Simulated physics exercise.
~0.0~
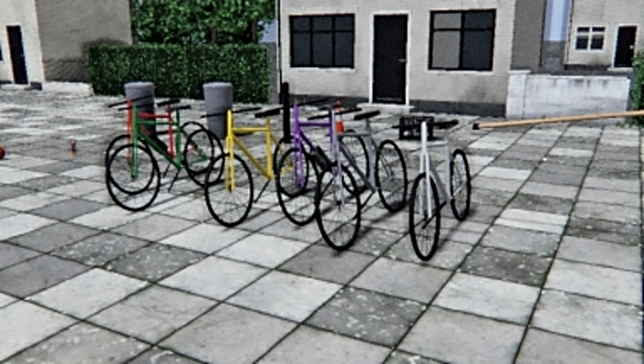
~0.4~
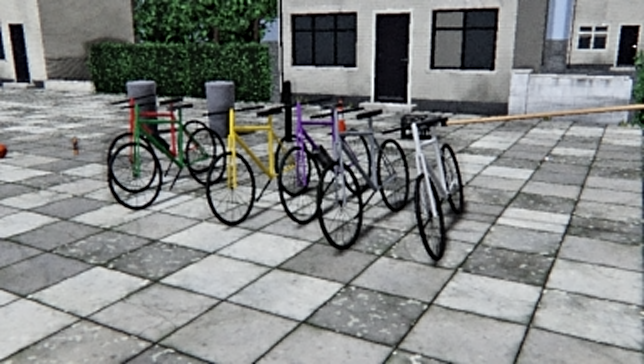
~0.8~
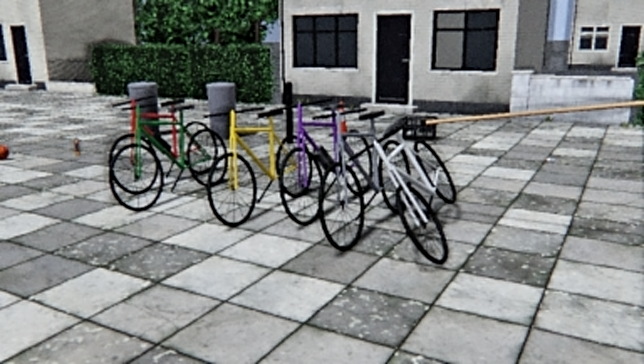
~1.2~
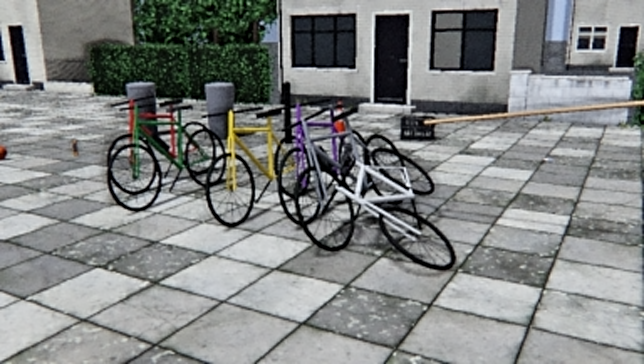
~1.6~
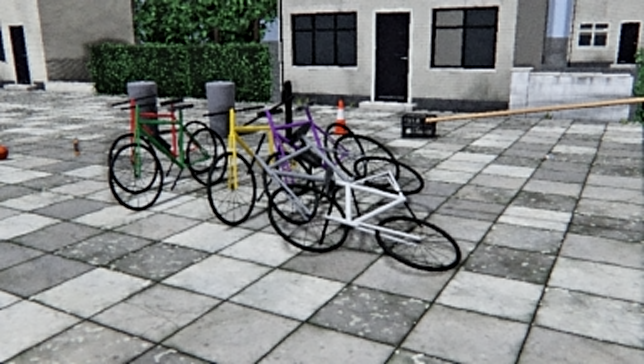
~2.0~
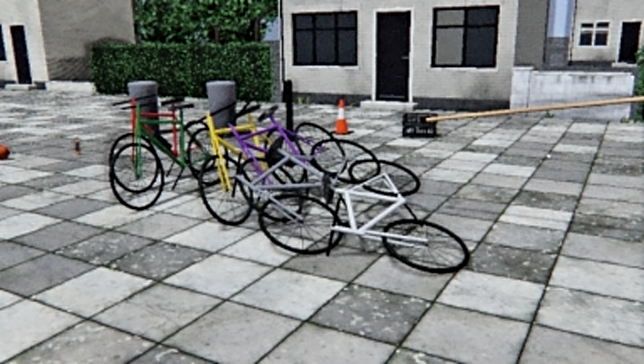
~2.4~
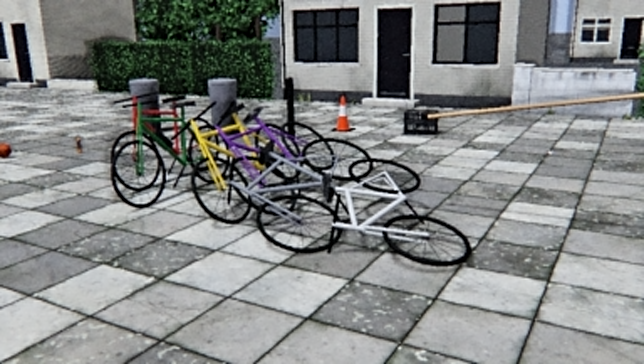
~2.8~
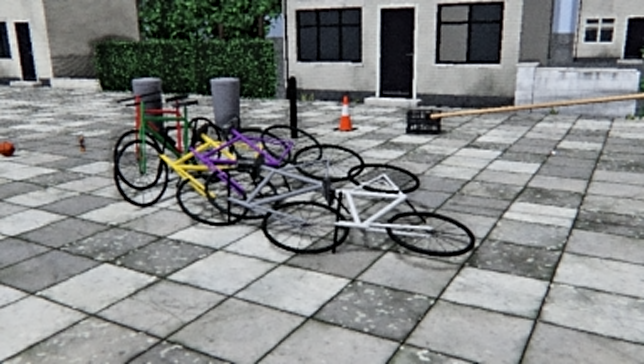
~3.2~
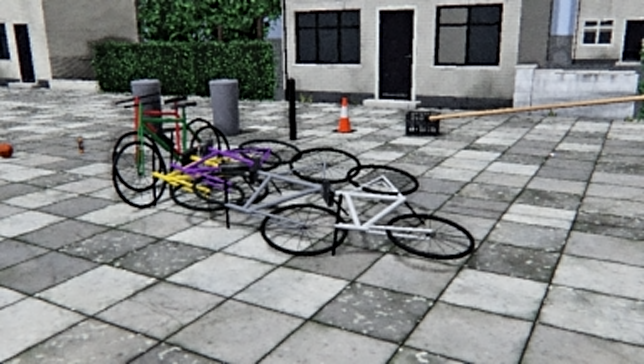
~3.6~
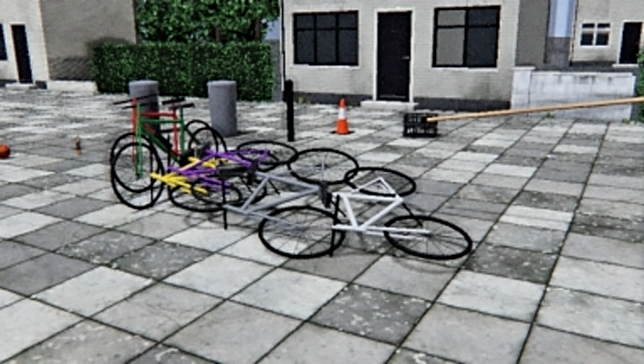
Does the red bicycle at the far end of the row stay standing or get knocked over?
The red bicycle stays standing at the left end of the row, beside the green one.
